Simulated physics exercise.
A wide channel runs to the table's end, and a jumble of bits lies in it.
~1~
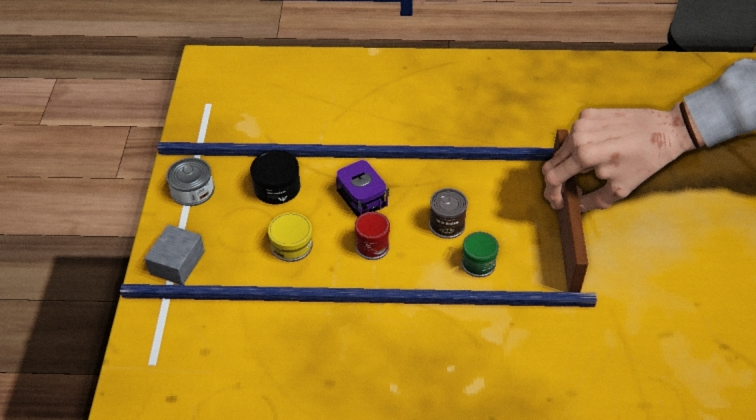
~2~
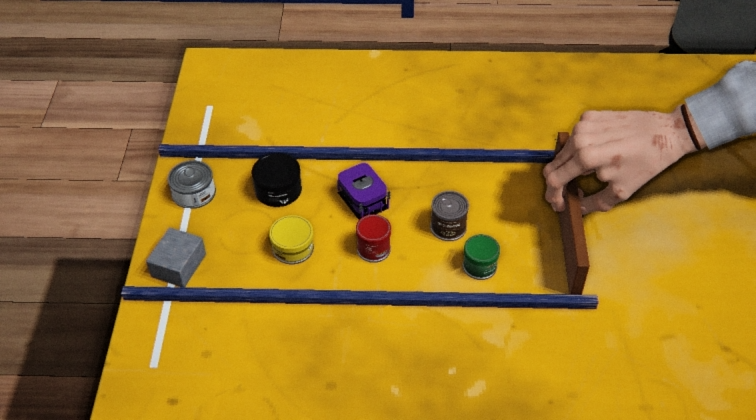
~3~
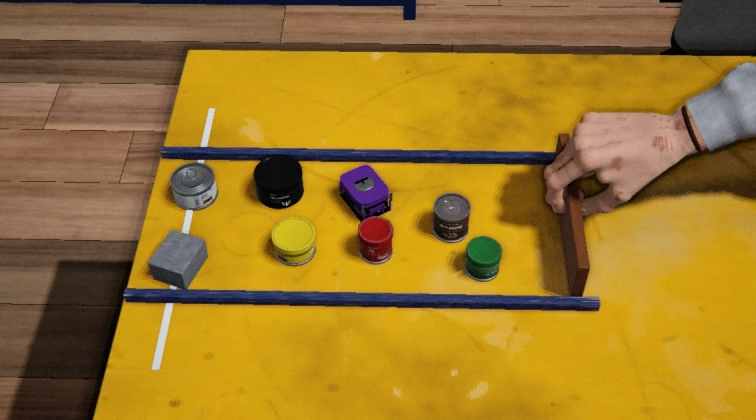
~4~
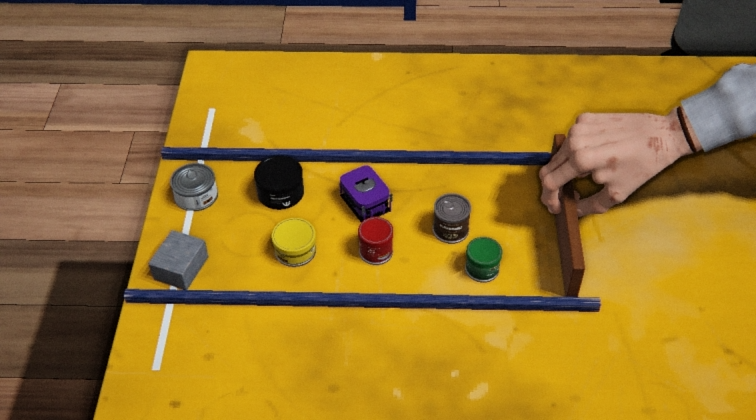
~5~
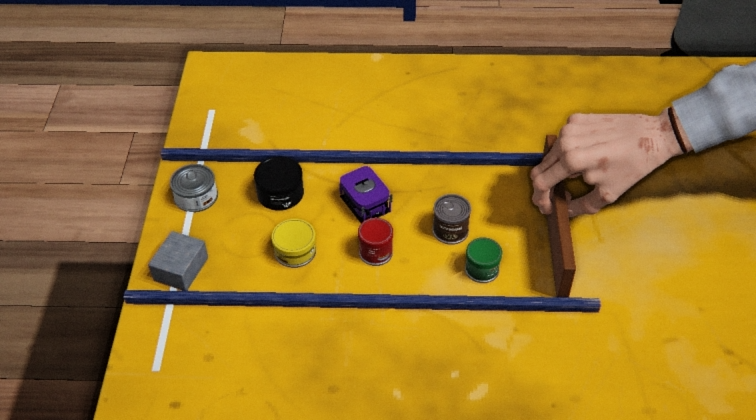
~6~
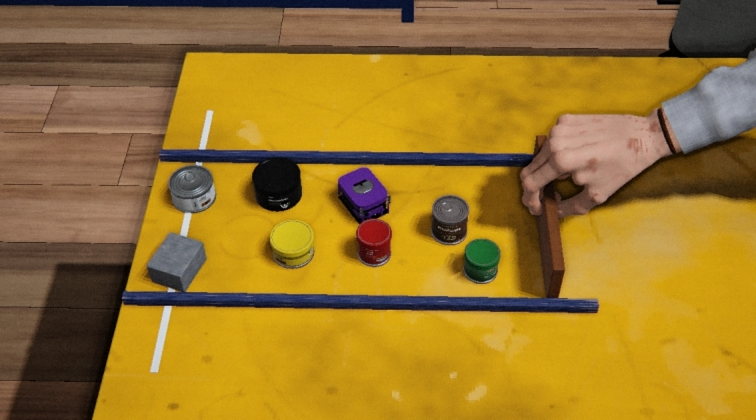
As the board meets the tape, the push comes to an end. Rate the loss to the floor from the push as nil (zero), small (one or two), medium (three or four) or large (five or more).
The loss is medium.
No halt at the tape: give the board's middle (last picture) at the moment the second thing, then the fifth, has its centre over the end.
I'd put the first at about (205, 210) and the next at about (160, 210).
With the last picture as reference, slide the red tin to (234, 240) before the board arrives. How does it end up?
From there it drops off.
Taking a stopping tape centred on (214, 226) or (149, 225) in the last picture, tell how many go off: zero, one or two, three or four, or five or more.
1 or 2; five or more.
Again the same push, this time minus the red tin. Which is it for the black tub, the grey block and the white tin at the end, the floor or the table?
The black tub goes down; the grey block goes down; the white tin goes down.
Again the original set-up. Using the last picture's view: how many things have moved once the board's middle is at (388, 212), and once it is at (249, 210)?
Counting first: 4, next 8.
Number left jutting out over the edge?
The number is 0.
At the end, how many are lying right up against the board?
The count in contact is 4.
Soon after, none off yet; white tin at rest near (193, 189); grey block at rest near (177, 262); black tub at rest near (278, 185).
Then, none off yet; white tin moved about its own width near (148, 190); grey block moved a little near (150, 267); black tub moved well along near (194, 184).
By the end, the number that fall off is three or four; fallen, yellow pot, black tub, grey block and white tin.
